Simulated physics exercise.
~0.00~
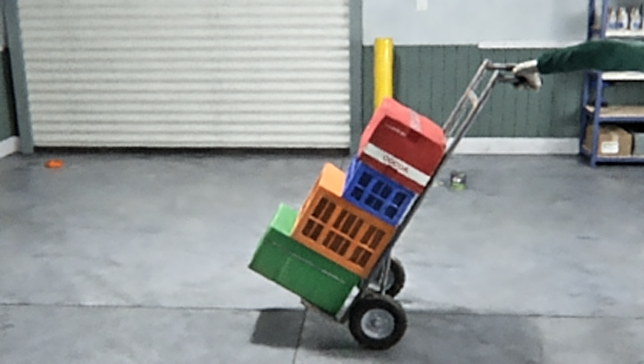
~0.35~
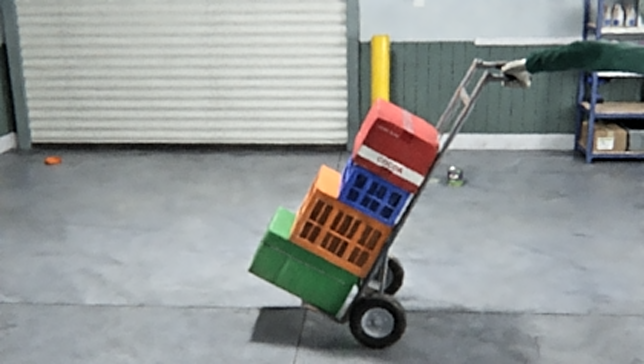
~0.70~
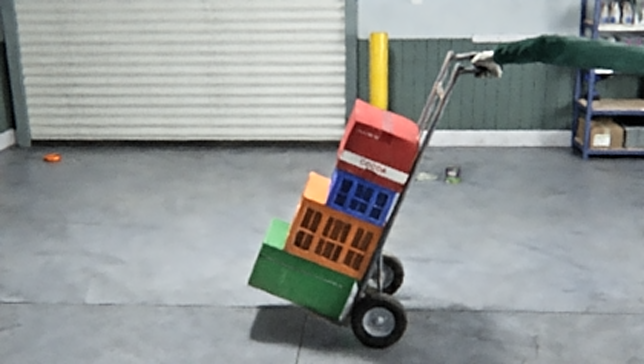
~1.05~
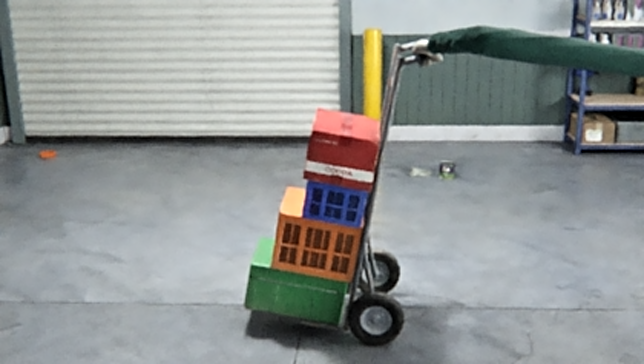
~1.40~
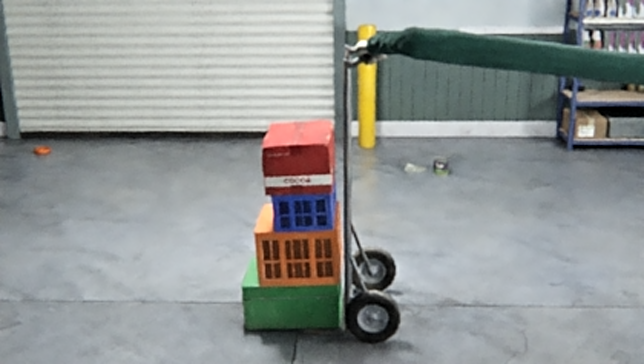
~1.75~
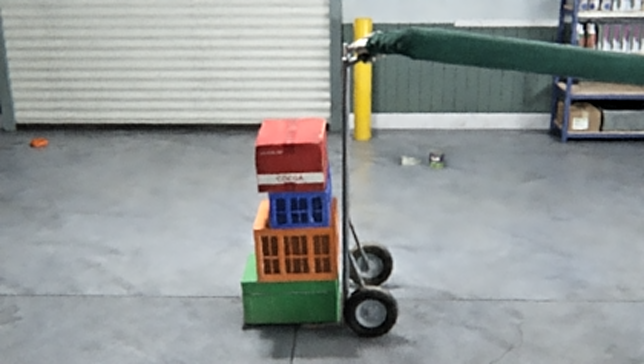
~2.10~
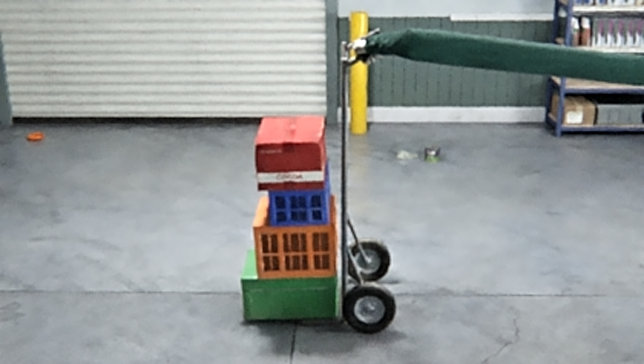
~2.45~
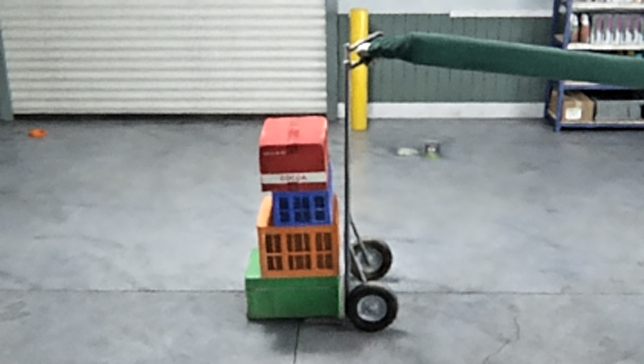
A tilted hand truck stacked with a green toolbox, an orange crate, a blue crate and a red box was swung upright by a green-sleeved arm, and the whole stack stayed on, standing still at the end with the hand still holding the handle.
